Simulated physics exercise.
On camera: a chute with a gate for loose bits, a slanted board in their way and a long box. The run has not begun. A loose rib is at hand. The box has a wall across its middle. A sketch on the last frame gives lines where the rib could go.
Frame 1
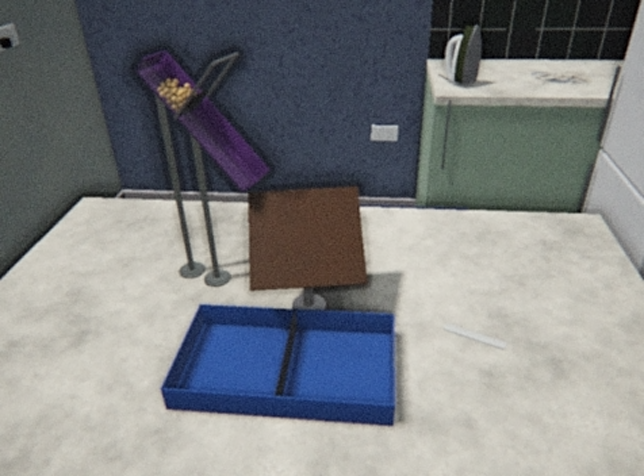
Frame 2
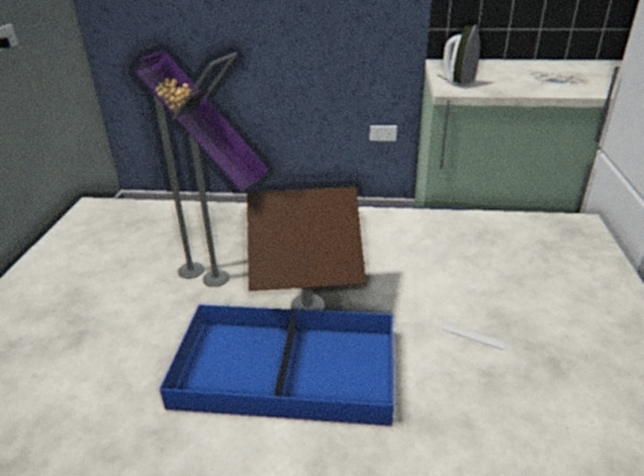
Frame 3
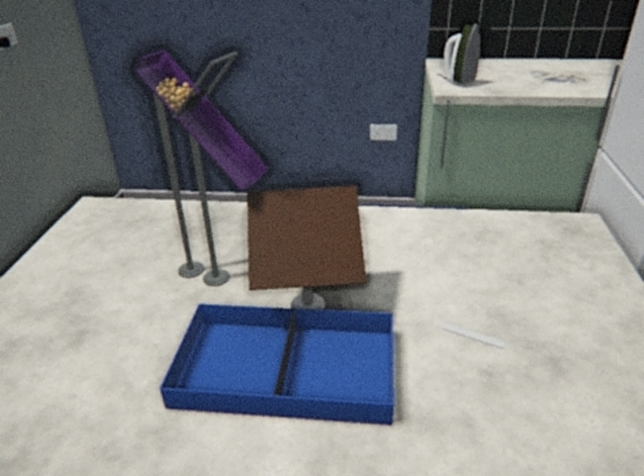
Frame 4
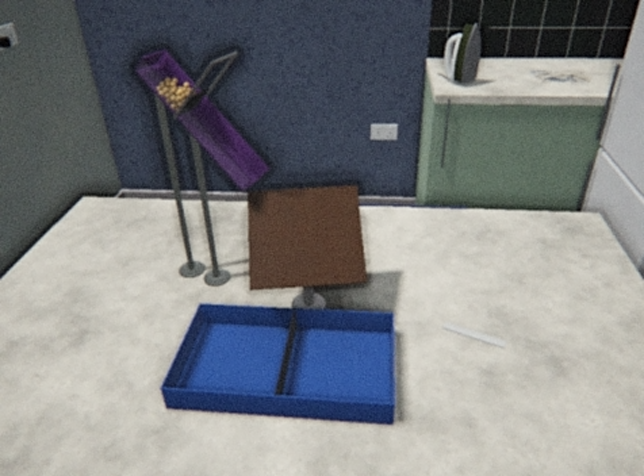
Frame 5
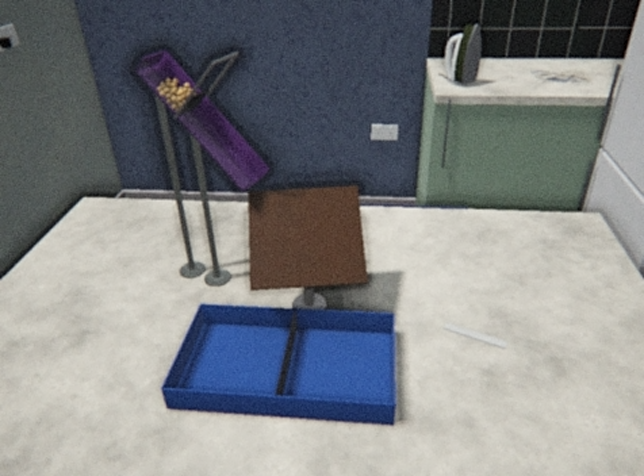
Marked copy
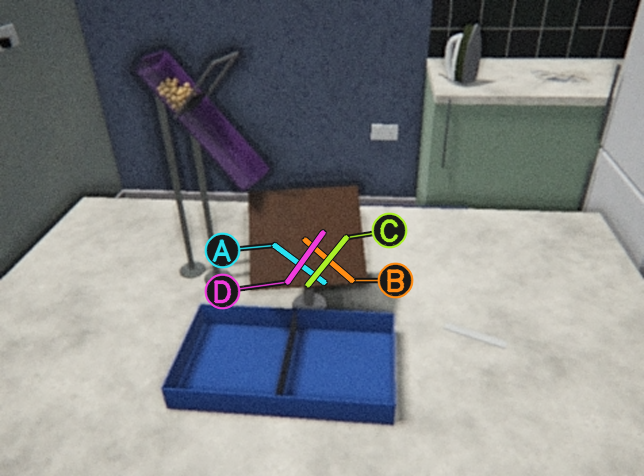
A blue divided box sitting on a pale tabletop before a tilted brown board and a purple chute of chickpeas, nothing moving.
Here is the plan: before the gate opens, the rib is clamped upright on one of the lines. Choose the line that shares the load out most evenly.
Go for C.
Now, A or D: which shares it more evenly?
Line D.
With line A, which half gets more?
More lands on the right.
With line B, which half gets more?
More lands on the right.
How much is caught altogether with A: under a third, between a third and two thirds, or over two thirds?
Over two thirds.
On the marked copy, line A from (274, 245) to (324, 282); line B from (305, 240) to (352, 280); line C from (346, 237) to (308, 284); line D from (323, 232) to (287, 282).
If A is chosen, of what is caught, none in the left half, all in the right.
If B is chosen, of what is caught, a stray few in the left half, nearly all in the right.
If C is chosen, of what is caught, about half in the left half, about half in the right.
If D is chosen, of what is caught, most in the left half, a small part in the right.
